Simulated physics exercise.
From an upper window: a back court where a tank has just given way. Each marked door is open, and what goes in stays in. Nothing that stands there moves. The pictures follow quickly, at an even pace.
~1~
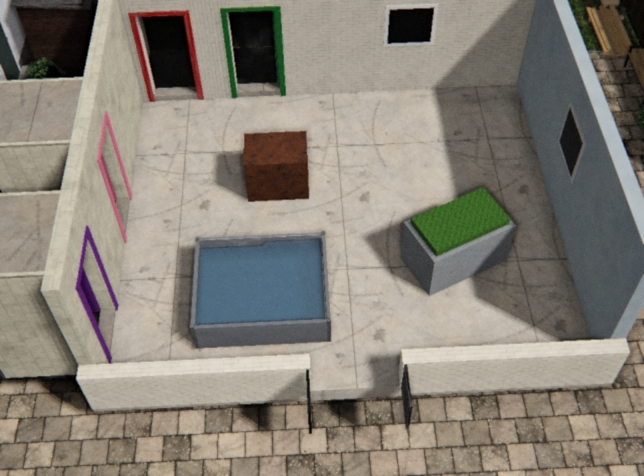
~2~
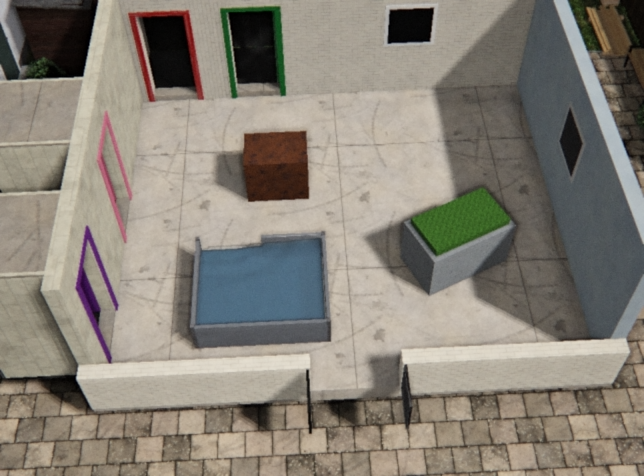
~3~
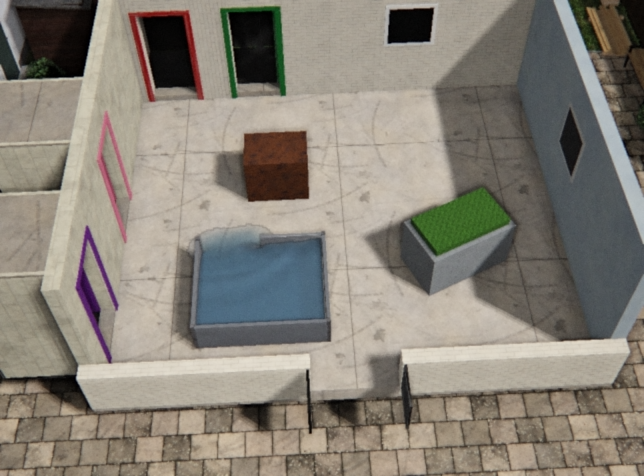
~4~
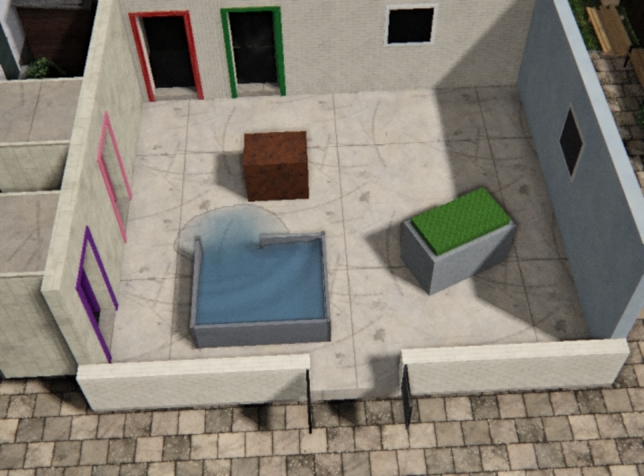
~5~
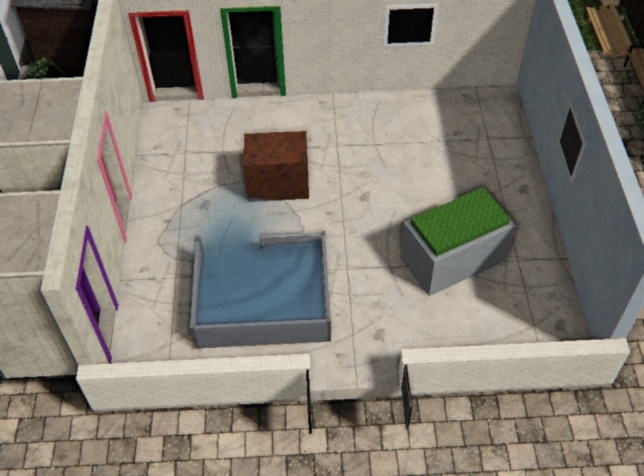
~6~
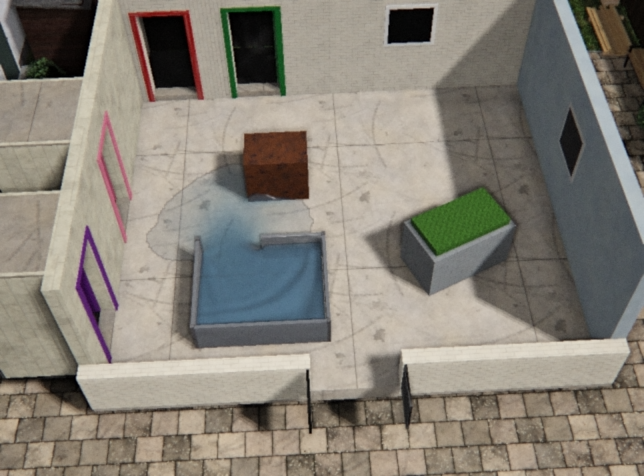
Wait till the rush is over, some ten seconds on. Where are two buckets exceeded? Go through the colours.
In the end: The red door floods; the green door holds within the limit; the pink door holds within the limit; the purple door holds within the limit.
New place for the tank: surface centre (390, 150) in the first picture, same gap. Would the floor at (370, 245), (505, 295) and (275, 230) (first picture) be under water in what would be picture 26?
One after the other: Free of water, free of water, free of water.
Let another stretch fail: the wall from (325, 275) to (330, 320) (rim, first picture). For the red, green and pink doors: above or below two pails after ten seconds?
Then: Red door takes less, green door holds, pink door keeps below it.
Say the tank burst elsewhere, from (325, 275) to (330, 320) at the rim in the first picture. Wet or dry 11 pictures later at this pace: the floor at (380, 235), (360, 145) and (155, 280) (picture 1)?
In turn: Wet, no water, free of water.
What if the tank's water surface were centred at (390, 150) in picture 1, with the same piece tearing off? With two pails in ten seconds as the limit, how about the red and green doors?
In short: The red door lets less in, the green door takes less.
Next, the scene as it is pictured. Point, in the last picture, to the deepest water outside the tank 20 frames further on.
I would point to (158, 130).
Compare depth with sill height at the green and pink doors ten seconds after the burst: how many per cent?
Roughly 40 per cent, then 80 per cent.
A moment on, water covers 20 % of the floor; the red door not reached, the green door not reached, the pink door wet at the sill, nothing in, the purple door not reached.
Next, water covers 30 % of the floor; the red door under two buckets in, the green door wet at the sill, nothing in, the pink door under two buckets in, the purple door not reached.
Then, water covers 35 % of the floor; the red door over two buckets in, the green door wet at the sill, nothing in, the pink door under two buckets in, the purple door not reached.
Later, water covers 55 % of the floor; the red door far over two buckets in, the green door wet at the sill, nothing in, the pink door under two buckets in, the purple door wet at the sill, nothing in.
In the end, water covers 80 % of the floor; the red door far over two buckets in, the green door wet at the sill, nothing in, the pink door under two buckets in, the purple door wet at the sill, nothing in.
